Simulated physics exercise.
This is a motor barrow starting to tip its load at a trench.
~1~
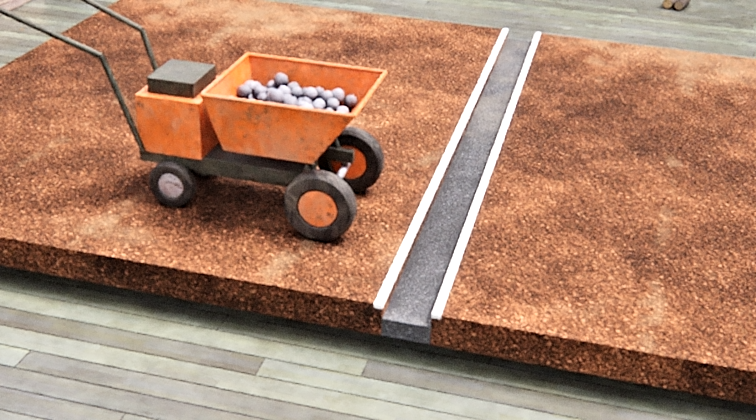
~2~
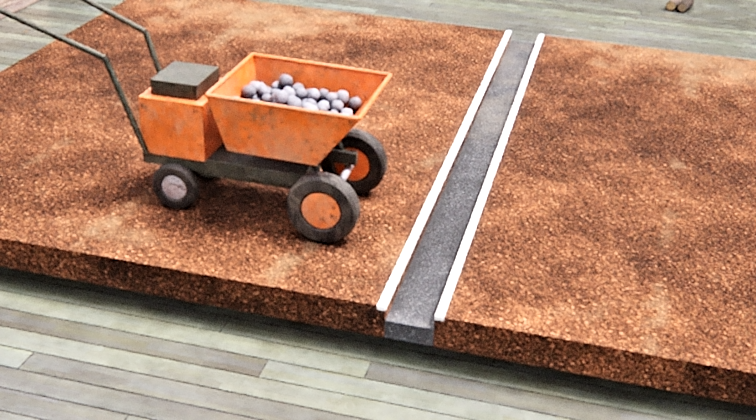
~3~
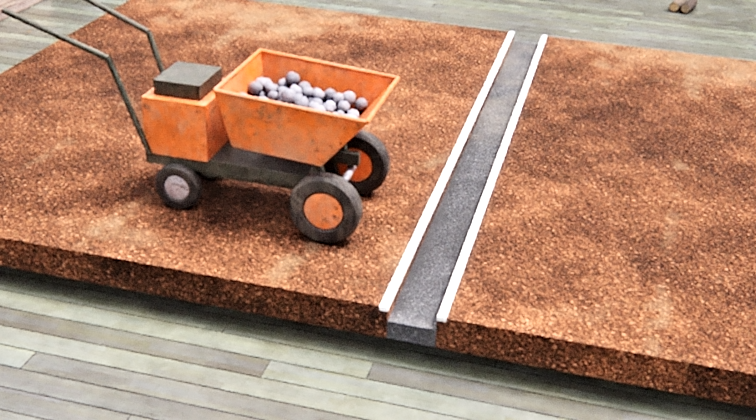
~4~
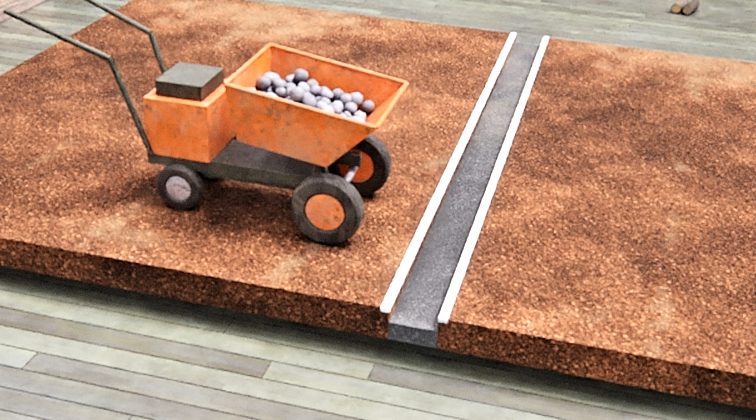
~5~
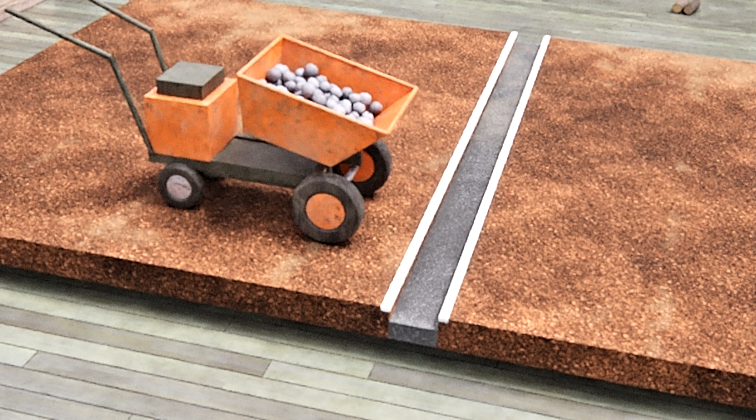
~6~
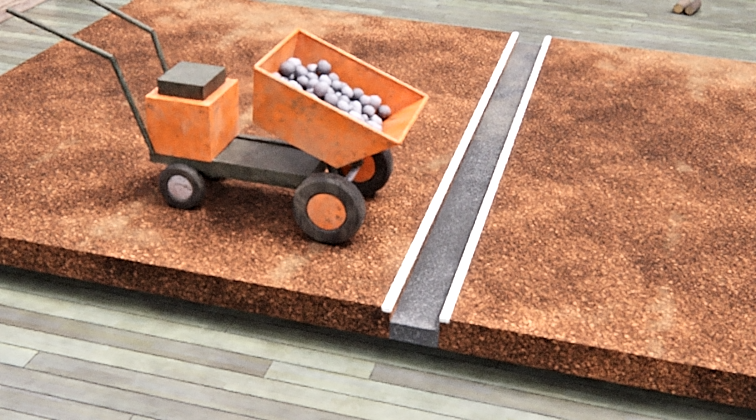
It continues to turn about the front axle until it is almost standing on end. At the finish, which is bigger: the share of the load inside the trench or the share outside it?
The share outside is bigger.
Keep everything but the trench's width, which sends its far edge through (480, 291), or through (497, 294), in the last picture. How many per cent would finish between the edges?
Estimated share: Try 1 approx. 70 in a hundred, try 2 approx. 80 in a hundred.
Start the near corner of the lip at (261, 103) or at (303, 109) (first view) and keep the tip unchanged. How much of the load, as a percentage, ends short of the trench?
The first stop gives 50 per cent; the second gives 20 per cent.
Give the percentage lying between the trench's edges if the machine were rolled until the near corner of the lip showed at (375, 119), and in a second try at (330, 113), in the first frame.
In order: 10 % and 60 %.
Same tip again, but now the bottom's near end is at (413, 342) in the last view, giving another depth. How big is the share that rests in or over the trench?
Estimate: Approx. 60 per cent.
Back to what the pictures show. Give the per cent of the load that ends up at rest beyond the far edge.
Estimate: Around 45 per cent.
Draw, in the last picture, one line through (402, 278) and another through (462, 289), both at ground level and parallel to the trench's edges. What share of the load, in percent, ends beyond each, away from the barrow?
Respectively 70 and 40 percent.
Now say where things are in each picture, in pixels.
In the first picture, lip of the skip near (354, 116), level; top of the load near (273, 107), round cobbles; first edge of the trench near (392, 274); far edge near (448, 283), the trench under half as wide as the skip, and shallow for its width.
In the second picture, lip of the skip near (359, 119), tipped barely; top of the load near (277, 108).
In the third picture, lip of the skip near (367, 122), tipped barely; top of the load near (284, 106).
In the fourth picture, lip of the skip near (376, 128), tipped a little; top of the load near (292, 95).
In the fifth picture, lip of the skip near (387, 134), tipped a little; top of the load near (301, 90).
In the sixth picture, lip of the skip near (398, 143), tipped clearly; top of the load near (293, 91); first edge of the trench near (401, 277); far edge near (456, 287).
Shortly afterwards, skip tipped steeply; the whole lot in the skip.
Next, skip tipped right over; near two thirds in the skip; near a quarter in or heaped over the trench; near a quarter beyond it; only a few falling.
Some moments later, skip tipped right over; near a quarter in the skip; near a quarter in or heaped over the trench; near half beyond it.
In the end, skip tipped right over; near a quarter in the skip; near a third in or heaped over the trench; near half beyond it.
